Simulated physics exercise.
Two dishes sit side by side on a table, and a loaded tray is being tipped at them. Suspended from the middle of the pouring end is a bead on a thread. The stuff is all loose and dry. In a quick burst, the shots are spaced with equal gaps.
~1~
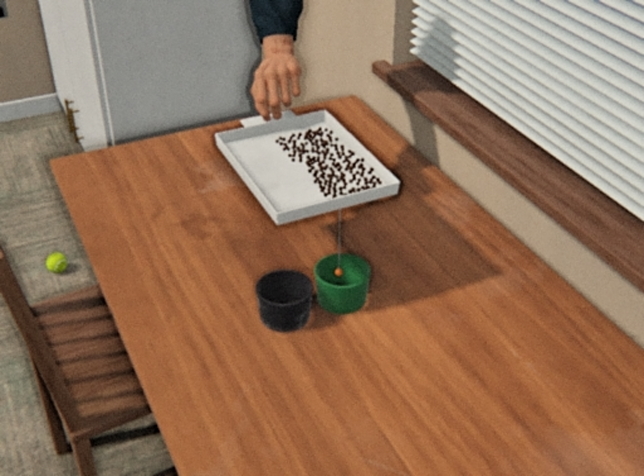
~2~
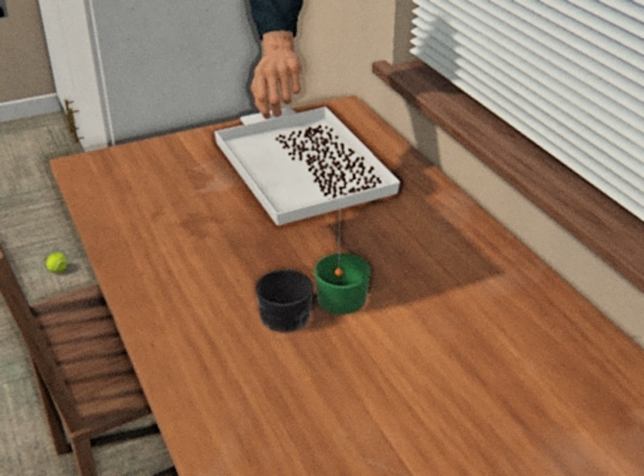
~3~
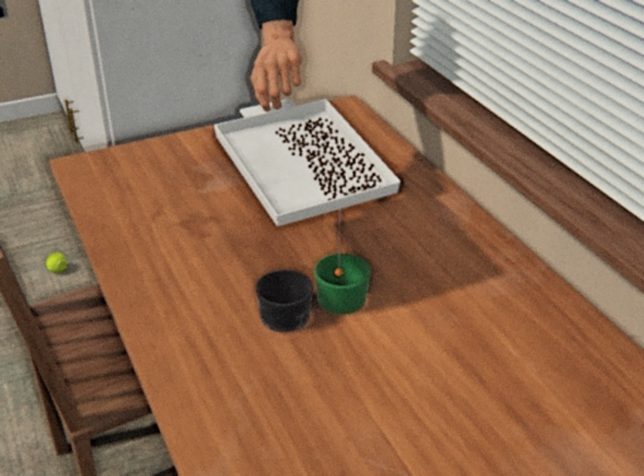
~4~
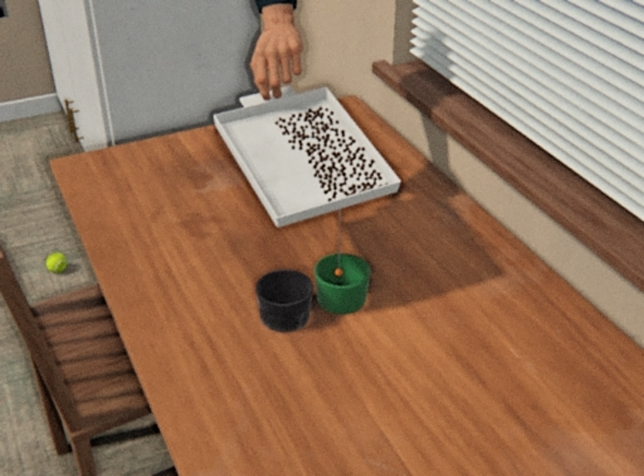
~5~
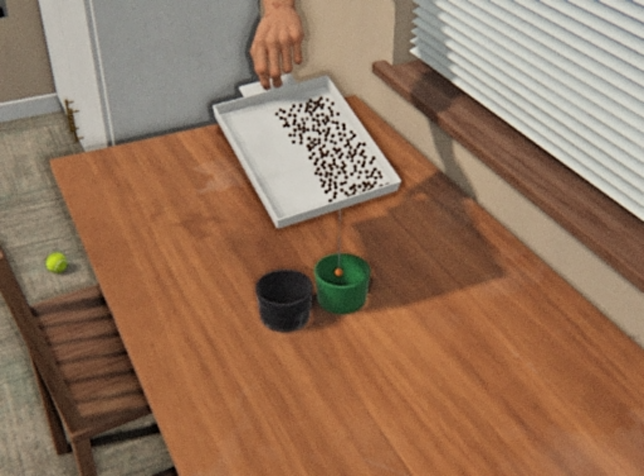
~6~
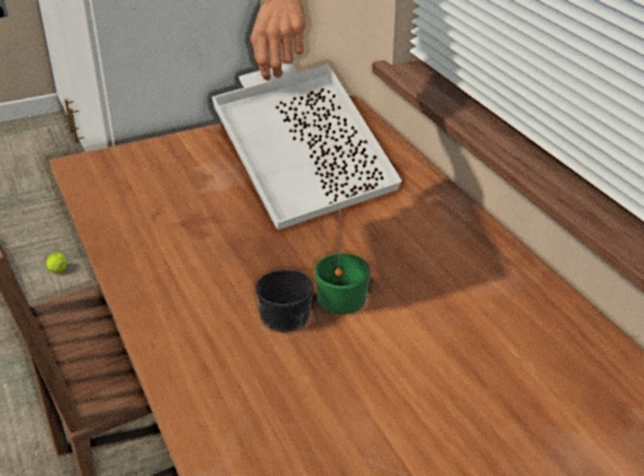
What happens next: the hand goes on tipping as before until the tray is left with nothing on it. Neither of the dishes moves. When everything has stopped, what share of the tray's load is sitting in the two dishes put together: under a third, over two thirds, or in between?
Under a third.
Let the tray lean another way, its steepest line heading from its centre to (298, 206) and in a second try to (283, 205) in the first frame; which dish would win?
Order of results: The left-placed dish, followed by the left-placed dish.
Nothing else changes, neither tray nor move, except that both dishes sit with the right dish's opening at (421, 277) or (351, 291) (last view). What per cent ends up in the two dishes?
Close to 20 in a hundred, then close to 70 in a hundred.
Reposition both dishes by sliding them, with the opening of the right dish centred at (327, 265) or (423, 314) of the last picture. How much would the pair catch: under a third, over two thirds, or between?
Taking the tries in order: Under a third and less than a third.
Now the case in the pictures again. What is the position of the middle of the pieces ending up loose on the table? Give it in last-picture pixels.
Estimated middle: Around (320, 357).
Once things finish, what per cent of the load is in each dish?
Roughly 20 in a hundred end in the left dish and roughly 0 in a hundred in the right dish.
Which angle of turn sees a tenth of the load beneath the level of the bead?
Roughly 80 degrees from level.
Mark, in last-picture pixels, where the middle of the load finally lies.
(314, 349).
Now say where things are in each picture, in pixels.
In the first frame, corners of the pouring end near (277, 213) and (397, 182), level; middle of the load near (333, 164), allspice berries; left dish near (296, 315); right dish near (354, 297); bead on its thread near (339, 272).
In the second frame, corners of the pouring end near (277, 213) and (398, 182), level; middle of the load near (333, 163).
In the third frame, corners of the pouring end near (278, 214) and (398, 181), tipped barely, lowest at the left corner; middle of the load near (334, 159).
In the fourth frame, corners of the pouring end near (278, 217) and (398, 181), tipped a little, lowest at the left corner; middle of the load near (334, 154).
In the fifth frame, corners of the pouring end near (278, 219) and (399, 180), tipped clearly, lowest at the left corner; middle of the load near (334, 149).
In the sixth frame, corners of the pouring end near (278, 221) and (399, 180), tipped clearly, lowest at the left corner; middle of the load near (336, 147), near two thirds on the move; left dish near (296, 315); right dish near (354, 297).
Shortly afterwards, tray tipped steeply; all but a few on the tray; a little in the air.
Next, tray tipped past a quarter turn; the bulk on the tray; only a few in the left dish; a little outside both; a little in the air.
Some moments later, tray tipped past a quarter turn; near a quarter in the left dish; the bulk outside both.
In the end, tray tipped past a quarter turn; near a quarter in the left dish; none at all in the right dish; the bulk outside both.
